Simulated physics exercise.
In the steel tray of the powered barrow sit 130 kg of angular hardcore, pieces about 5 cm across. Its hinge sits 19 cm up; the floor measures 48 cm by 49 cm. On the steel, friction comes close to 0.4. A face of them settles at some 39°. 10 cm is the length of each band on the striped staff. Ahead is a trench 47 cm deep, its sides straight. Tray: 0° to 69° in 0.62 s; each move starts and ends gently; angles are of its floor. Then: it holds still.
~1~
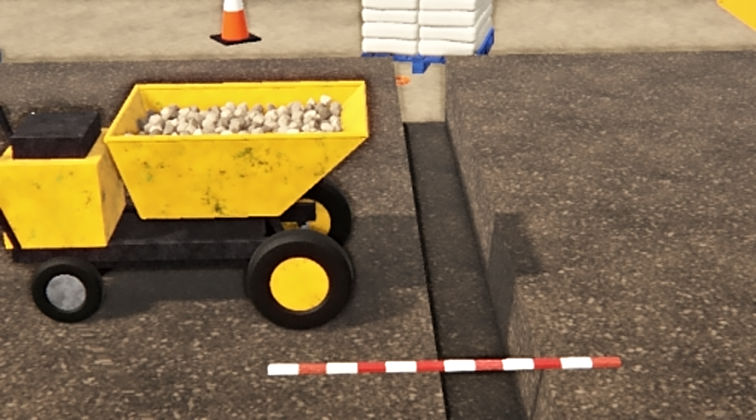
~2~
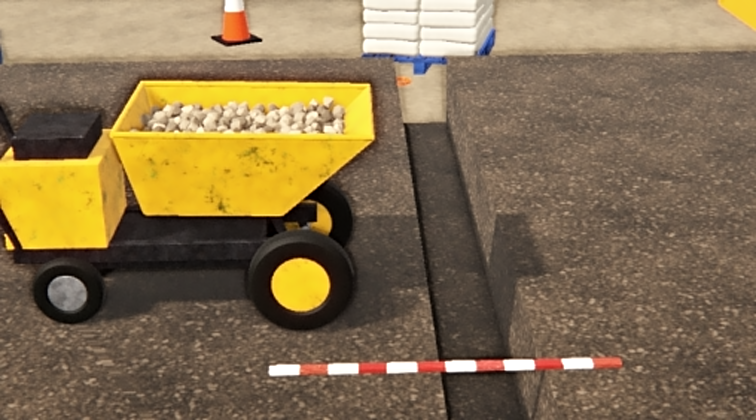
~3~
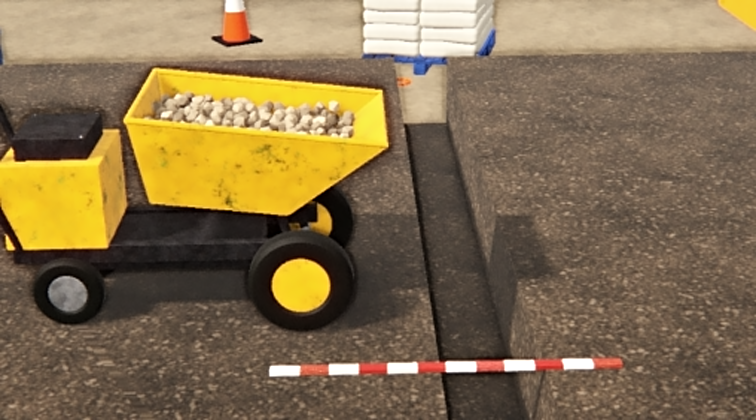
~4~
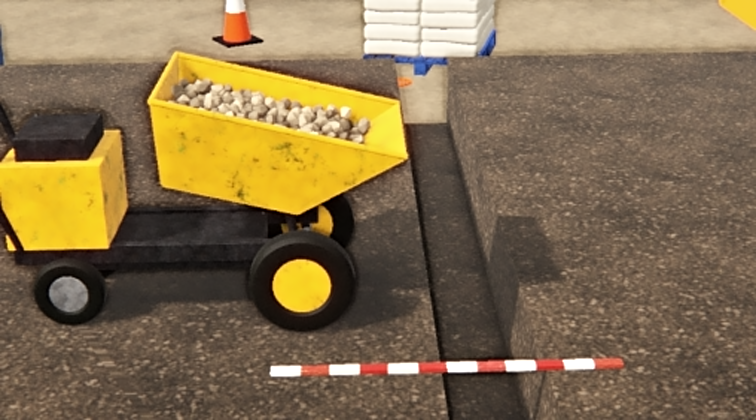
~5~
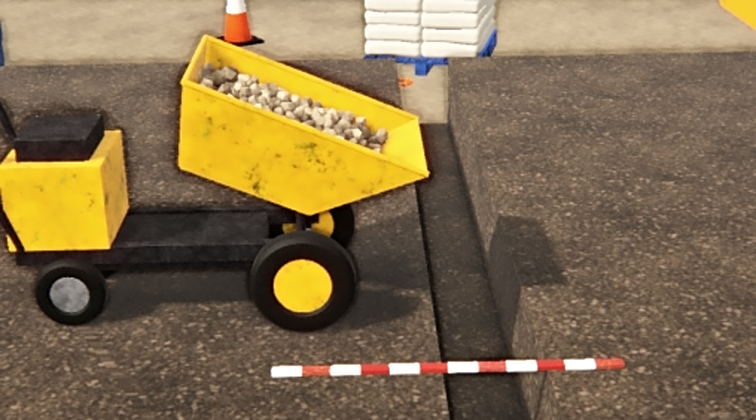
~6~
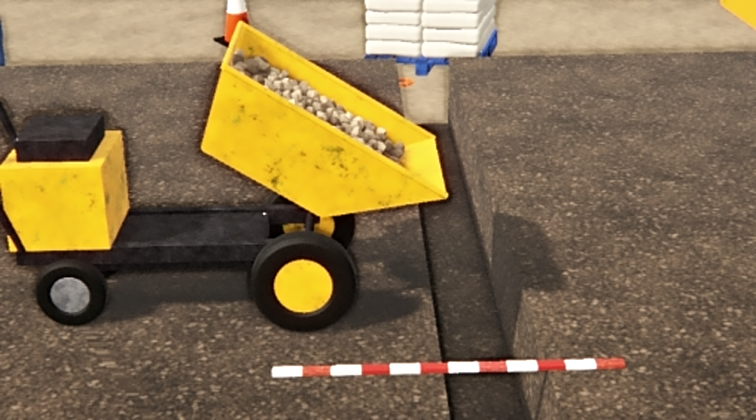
In this clip, a yellow and black powered barrow stands left of a narrow trench while its stone-filled tray tilts steadily, the rear rising and the front lip lowering toward the right, with the stones still inside.
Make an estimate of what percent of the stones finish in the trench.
About 63 percent.
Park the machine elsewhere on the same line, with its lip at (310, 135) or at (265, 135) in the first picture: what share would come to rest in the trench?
95 and 70 %.
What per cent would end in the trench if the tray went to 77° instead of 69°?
I'd guess some 70 in a hundred.
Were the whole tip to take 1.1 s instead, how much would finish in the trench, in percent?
In that case, around 80%.
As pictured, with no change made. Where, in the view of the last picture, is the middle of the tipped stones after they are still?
Their centre sits close to (511, 364).
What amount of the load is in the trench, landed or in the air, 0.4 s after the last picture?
Roughly 20 percent of the load.
Then, 0.2 s after the last picture the floor is at 58°, 100 % in the tray; the foremost stones are at (442, 208).
Then, 0.4 s after the last picture the floor is at 69°, 77 % in the tray, 19 % in the trench, 5 % past the trench; the foremost stones are at (547, 288).
Then, 0.8 s after the last picture the floor is at 69°, 17 % in the tray, 45 % in the trench, 39 % past the trench; the foremost stones are at (744, 276).
Then, 2.7 s after the last picture the floor is at 69°, 0 % in the tray, 63 % in the trench, 37 % past the trench; the foremost stones are past the picture's edge.
